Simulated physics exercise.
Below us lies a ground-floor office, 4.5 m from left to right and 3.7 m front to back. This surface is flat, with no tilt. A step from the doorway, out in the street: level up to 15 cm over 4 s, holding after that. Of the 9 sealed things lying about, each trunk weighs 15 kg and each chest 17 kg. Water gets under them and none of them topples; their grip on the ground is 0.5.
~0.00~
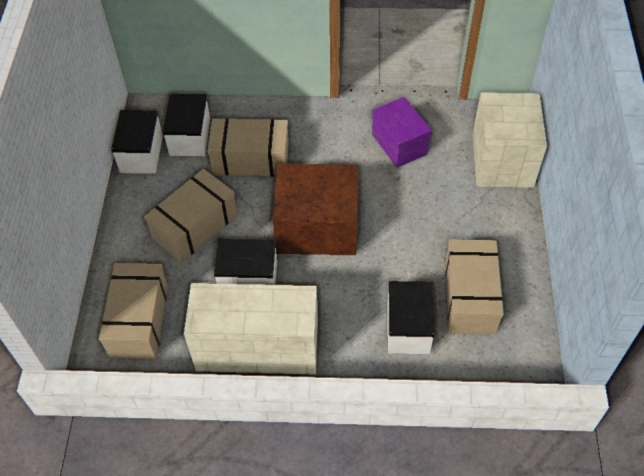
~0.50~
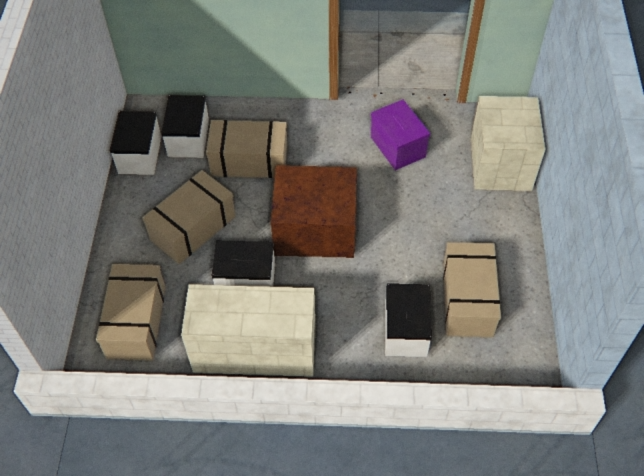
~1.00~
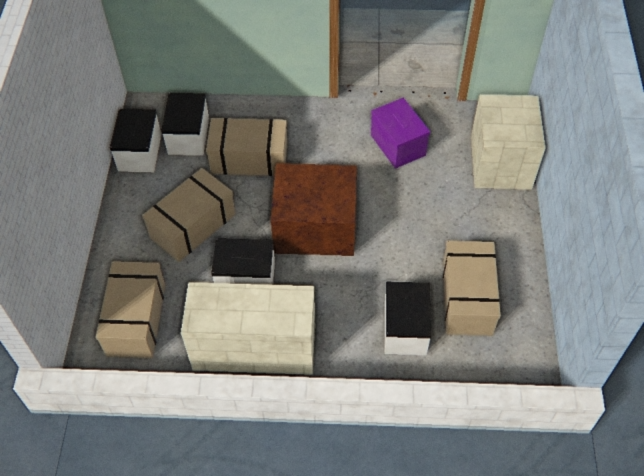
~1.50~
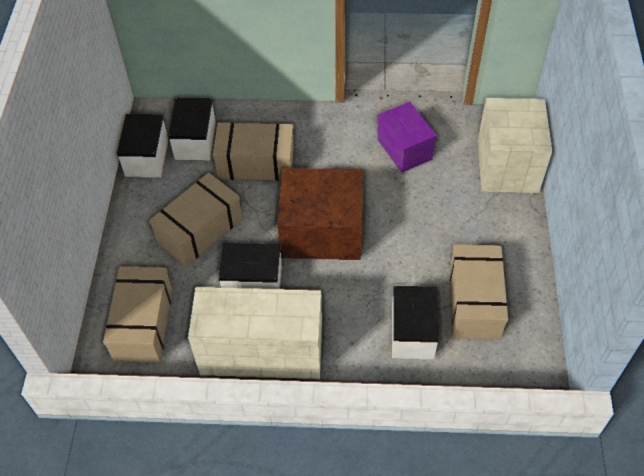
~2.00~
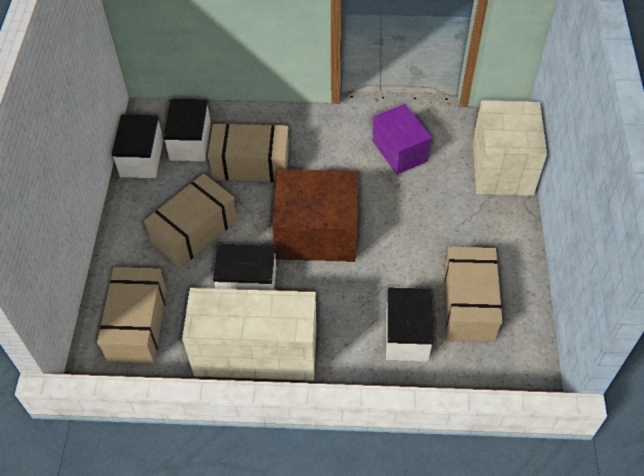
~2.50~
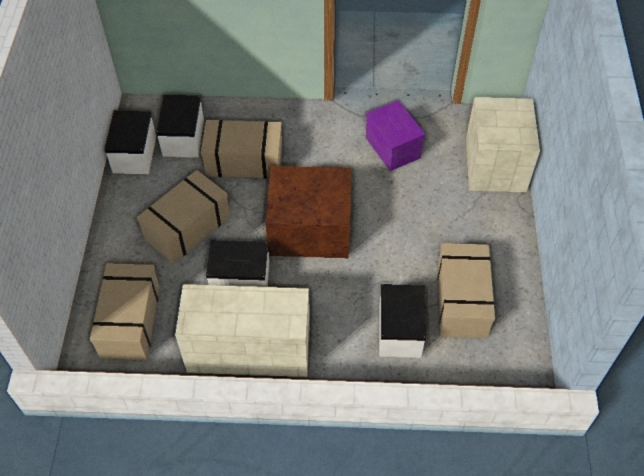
At the start, boxes and crates, including a purple chest near the doorway, sit on a dry grey floor while the view shakes slightly. Bluish water covers the dark ground outside, then spreads across the paving beyond the doorway and finally reaches the threshold, while everything inside stays in place.
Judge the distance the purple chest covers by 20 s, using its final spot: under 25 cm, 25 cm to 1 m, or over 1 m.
By then it is long gone from its spot.
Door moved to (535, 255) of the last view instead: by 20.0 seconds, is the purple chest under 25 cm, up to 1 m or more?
Result for the purple chest: Moderate displacement.
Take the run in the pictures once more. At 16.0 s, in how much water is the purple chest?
Somewhere close to 10 cm.
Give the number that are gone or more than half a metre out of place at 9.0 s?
2 in all.
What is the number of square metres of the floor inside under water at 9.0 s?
Wet area: Approx. 13 m2.
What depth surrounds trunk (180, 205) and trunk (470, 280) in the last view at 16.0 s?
First about 8 cm, second about 13 cm.
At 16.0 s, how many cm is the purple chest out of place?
By then it has shifted roughly 200 cm.
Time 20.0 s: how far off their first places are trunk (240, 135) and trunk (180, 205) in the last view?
Net displacement, in order: 60 cm; 80 cm.
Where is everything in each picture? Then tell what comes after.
In the first picture, the purple chest at (402, 120), on the bottom; water covers 0.0 m2; 0 of 9 have shifted.
In the second picture, the purple chest at (400, 123) rests on the ground; water covers 0.0 m2; 0 of 9 have shifted.
In the third picture, the purple chest at (400, 121), on the bottom; 0.0 m2 under water; 0 of 9 have shifted.
In the fourth picture, the purple chest at (407, 125) rests on the ground; water covers 0.0 m2; 0 of 9 have shifted.
In the fifth picture, the purple chest at (402, 127), on the bottom; water covers 0.0 m2; 0 of 9 have shifted.
In the sixth picture, the purple chest at (395, 123) rests on the ground; 0.2 m2 under water; 0 of 9 have shifted.
After 4.0 s the purple chest is near (395, 127), 0.0 m from its start, aground; 0 afloat.
After 9.0 s the purple chest is near (373, 260), 1.7 m from its start, aground; 2 afloat.
After 16.0 s the purple chest is near (268, 257), 2.1 m from its start, afloat; 9 afloat.
After 20.0 s the purple chest is near (103, 300), 3.5 m from its start, afloat; 9 afloat.
